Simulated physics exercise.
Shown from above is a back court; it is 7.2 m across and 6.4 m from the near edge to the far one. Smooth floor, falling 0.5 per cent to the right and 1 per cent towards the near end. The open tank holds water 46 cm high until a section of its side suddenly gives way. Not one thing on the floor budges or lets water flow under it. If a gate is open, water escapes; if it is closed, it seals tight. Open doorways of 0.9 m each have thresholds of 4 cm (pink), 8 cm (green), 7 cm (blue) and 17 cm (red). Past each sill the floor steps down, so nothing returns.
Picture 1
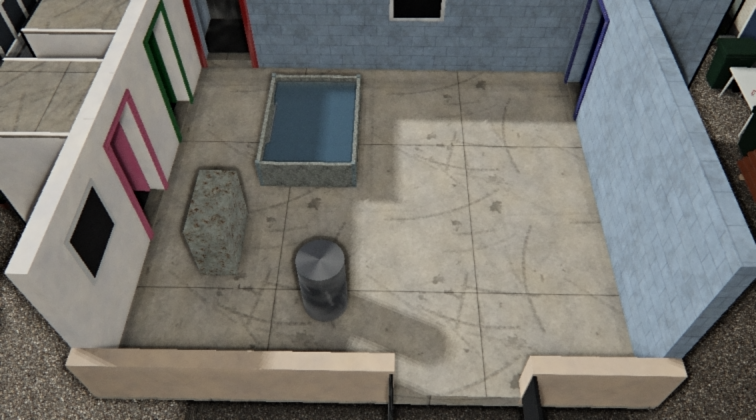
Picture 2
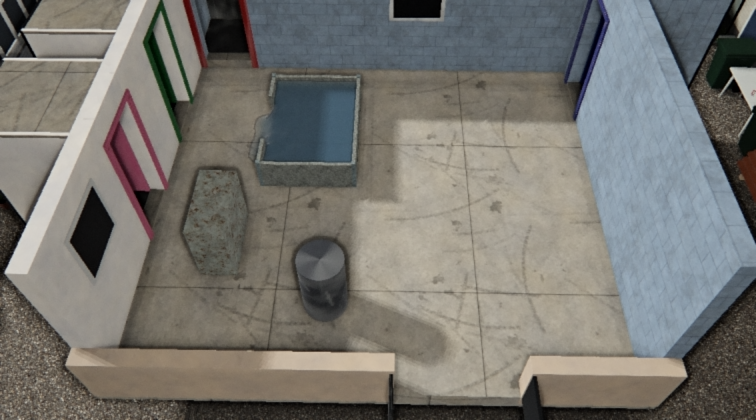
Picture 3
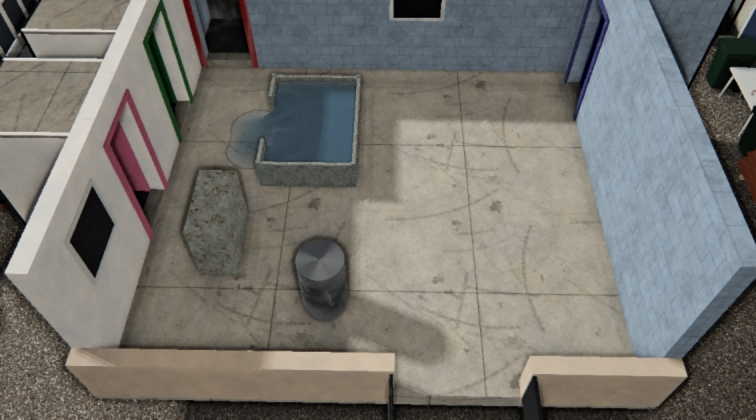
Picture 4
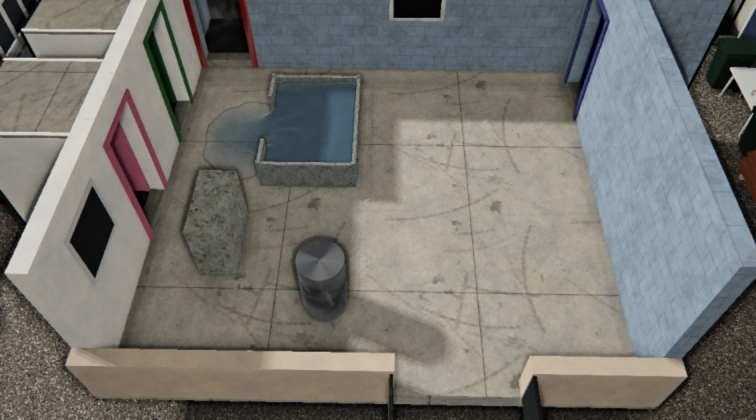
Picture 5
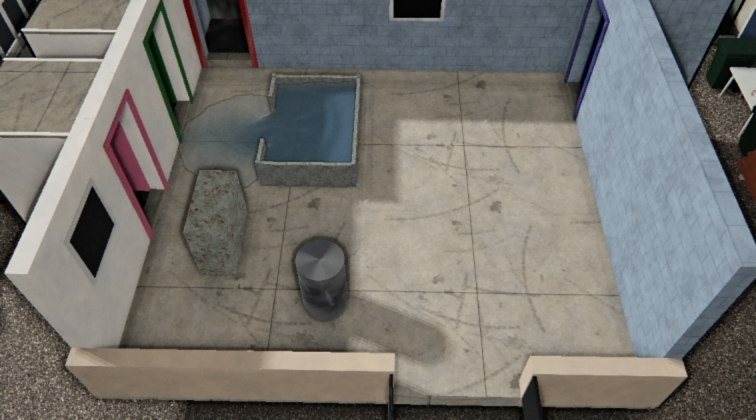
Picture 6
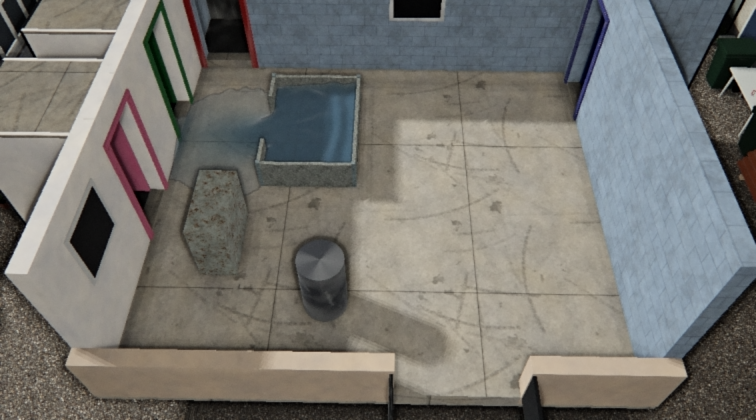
Water poured out through a gap in the left side of a stone tank and spread across the floor toward the white wall with the green doorway, while the stone block and grey drum stayed put.
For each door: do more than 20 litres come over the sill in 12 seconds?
Result: At the pink door the amount will overshoot the limit; at the green door the amount will overshoot the limit; at the blue door the amount will not overshoot the limit; at the red door the amount will not overshoot the limit.
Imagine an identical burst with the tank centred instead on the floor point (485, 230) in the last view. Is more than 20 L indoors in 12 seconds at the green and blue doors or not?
Well, green ends up inside the mark and blue ends up inside the mark.
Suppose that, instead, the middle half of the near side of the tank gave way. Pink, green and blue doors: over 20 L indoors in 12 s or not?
Door by door - pink: Within bounds, green: Within bounds, blue: Within bounds.
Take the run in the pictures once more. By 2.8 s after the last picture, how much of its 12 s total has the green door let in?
Some 80 per cent by then.
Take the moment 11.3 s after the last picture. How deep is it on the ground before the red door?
The depth there is near 3.0 cm.
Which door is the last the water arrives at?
Answer: The blue door.
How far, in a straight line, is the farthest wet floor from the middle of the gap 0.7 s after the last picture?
2.6 m.
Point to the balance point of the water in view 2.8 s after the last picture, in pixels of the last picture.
At roughly (260, 156).
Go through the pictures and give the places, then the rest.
The open tank at (312, 121) is whole and still, 46 cm deep, in the first picture.
The front is at a hidden place, 0.6 m from the gap at (271, 133); 0.2 m2 of floor is under water; 46 cm left at the back of the open tank, in the second picture.
Water pours out at (271, 134) and has run 0.8 m, to (231, 155); typically 7 cm deep outside, 46 cm at the open tank's back, in the third picture.
The front is at (210, 157), 1.1 m from the gap at (271, 134); 1.4 m2 of floor is under water; 46 cm left at the back of the open tank, in the fourth picture.
Water pours out at (271, 133) and has run 1.6 m, to (182, 137); typically 4 cm deep outside, 43 cm at the open tank's back, in the fifth picture.
Water pours out at (271, 133) and has run 1.9 m, to (171, 175); typically 5 cm deep outside, 39 cm at the open tank's back, in the sixth picture.
Then, 0.7 s after the last picture water covers 10 % of the floor and is deepest (26 cm) near (178, 149); pink door 8 cm at the sill, 0 L in, green door 20 cm at the sill, 45 L in, blue door not reached, red door not reached.
Then, 1.5 s after the last picture water covers 15 % of the floor and is deepest (22 cm) near (188, 149); pink door 9 cm at the sill, 10 L in, green door 21 cm at the sill, 116 L in, blue door not reached, red door 12 cm at the sill, 0 L in.
Then, 2.8 s after the last picture water covers 25 % of the floor and is deepest (17 cm) near (202, 69); pink door 7 cm at the sill, 23 L in, green door 16 cm at the sill, 173 L in, blue door not reached, red door 12 cm at the sill, 1 L in.
Then, 6.3 s after the last picture water covers 45 % of the floor and is deepest (10 cm) near (178, 373); pink door 5 cm at the sill, 34 L in, green door 9 cm at the sill, 212 L in, blue door not reached, red door 8 cm at the sill, 1 L in.
Then, 11.3 s after the last picture water covers 75 % of the floor and is deepest (6 cm) near (112, 372); pink door 3 cm at the sill, 35 L in, green door 4 cm at the sill, 214 L in, blue door 3 cm at the sill, 0 L in, red door 3 cm at the sill, 1 L in.
